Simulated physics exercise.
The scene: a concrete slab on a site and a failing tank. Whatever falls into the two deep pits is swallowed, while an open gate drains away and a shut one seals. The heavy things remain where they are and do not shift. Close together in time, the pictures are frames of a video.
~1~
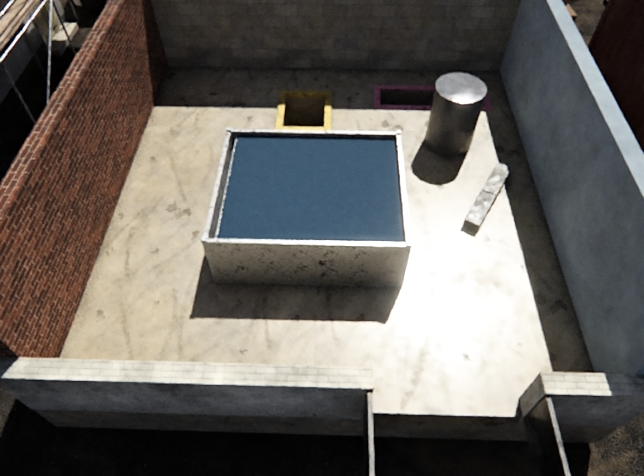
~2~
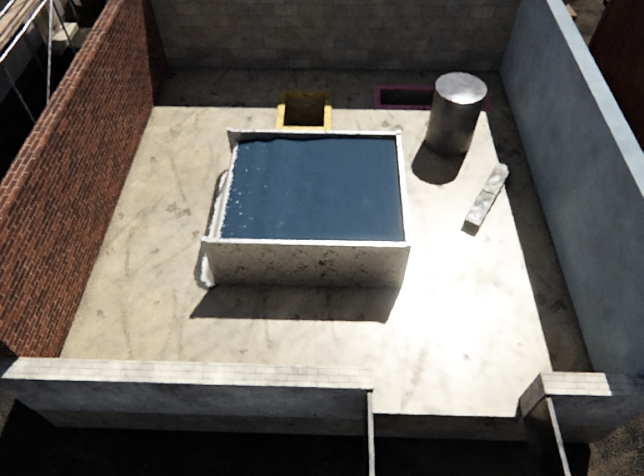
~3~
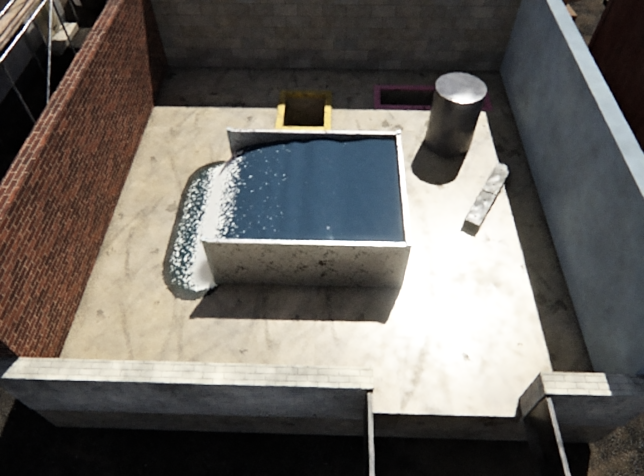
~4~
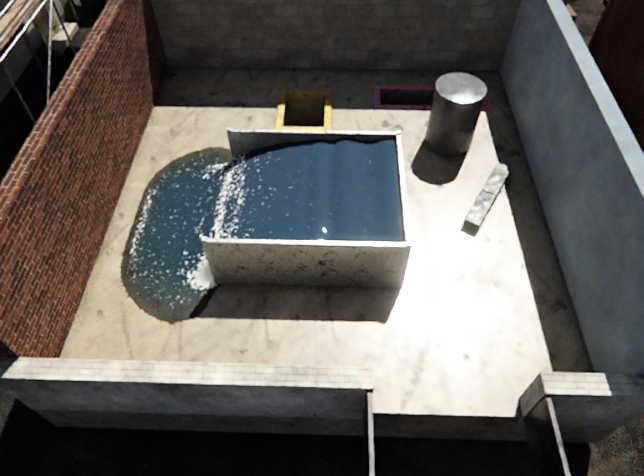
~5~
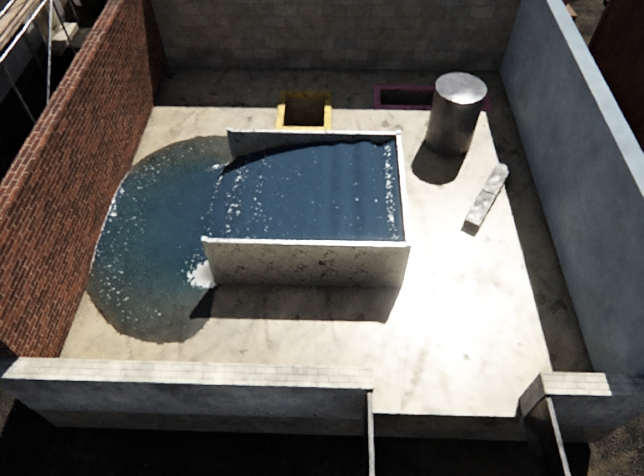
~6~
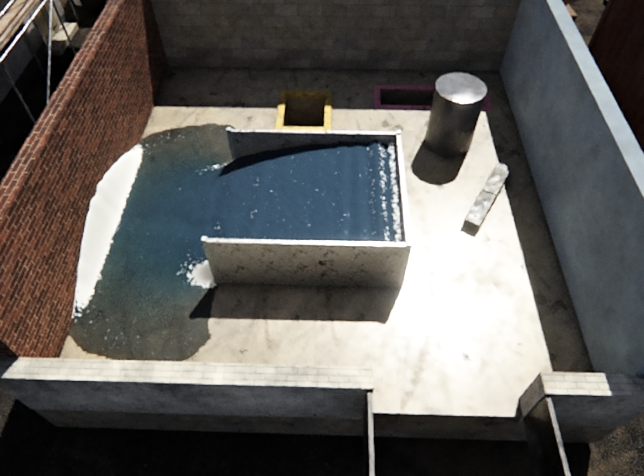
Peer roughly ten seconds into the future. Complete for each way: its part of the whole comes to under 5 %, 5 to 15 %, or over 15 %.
The gate's part comes to 5 to 15 %; the yellow pit's part comes to 5 to 15 %; the pink pit's part comes to over 15 %.
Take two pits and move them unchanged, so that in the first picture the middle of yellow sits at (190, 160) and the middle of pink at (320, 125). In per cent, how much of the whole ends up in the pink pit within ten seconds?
Pink: 6 %.
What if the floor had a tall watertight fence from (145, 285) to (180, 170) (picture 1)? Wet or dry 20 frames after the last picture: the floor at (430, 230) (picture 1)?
Waterless.
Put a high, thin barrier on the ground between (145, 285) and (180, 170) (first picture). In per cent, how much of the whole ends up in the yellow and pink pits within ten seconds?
Yellow 10 %, pink 14 %.
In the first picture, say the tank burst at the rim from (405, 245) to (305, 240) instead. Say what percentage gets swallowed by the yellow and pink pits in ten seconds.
In percent: Yellow 0, pink 2.
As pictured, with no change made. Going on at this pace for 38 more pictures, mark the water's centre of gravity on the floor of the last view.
Centre of mass: Roughly (305, 205).
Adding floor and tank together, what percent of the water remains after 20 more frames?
Some 100 per cent has not gone.
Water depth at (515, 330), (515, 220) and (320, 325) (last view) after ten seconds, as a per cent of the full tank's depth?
In order: About 8, 14 and 6 in a hundred.
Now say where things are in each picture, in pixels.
The first frame shows still water in the open tank at (310, 186).
In the second frame, the front is at (212, 287), out from the gap at (227, 208).
In the third frame, the front is at (184, 293), out from the gap at (227, 212).
In the fourth frame, the front is at (147, 304), out from the gap at (228, 213).
In the fifth frame, water pours out at (228, 214) and has run to (90, 280).
In the sixth frame, water pours out at (228, 214) and has run to (73, 326).
A moment on, water covers 25 % of the floor; the gate 0 %, the yellow pit 0 %, the pink pit 0 %.
Next, water covers 35 % of the floor; the gate 0 %, the yellow pit 0 %, the pink pit 0 %.
Then, water covers 65 % of the floor; the gate 0 %, the yellow pit 0 %, the pink pit 0 %.
Later, water covers 85 % of the floor; the gate 2 %, the yellow pit 4 %, the pink pit 6 %.
In the end, water covers 100 % of the floor; the gate 7 %, the yellow pit 7 %, the pink pit 19 %.
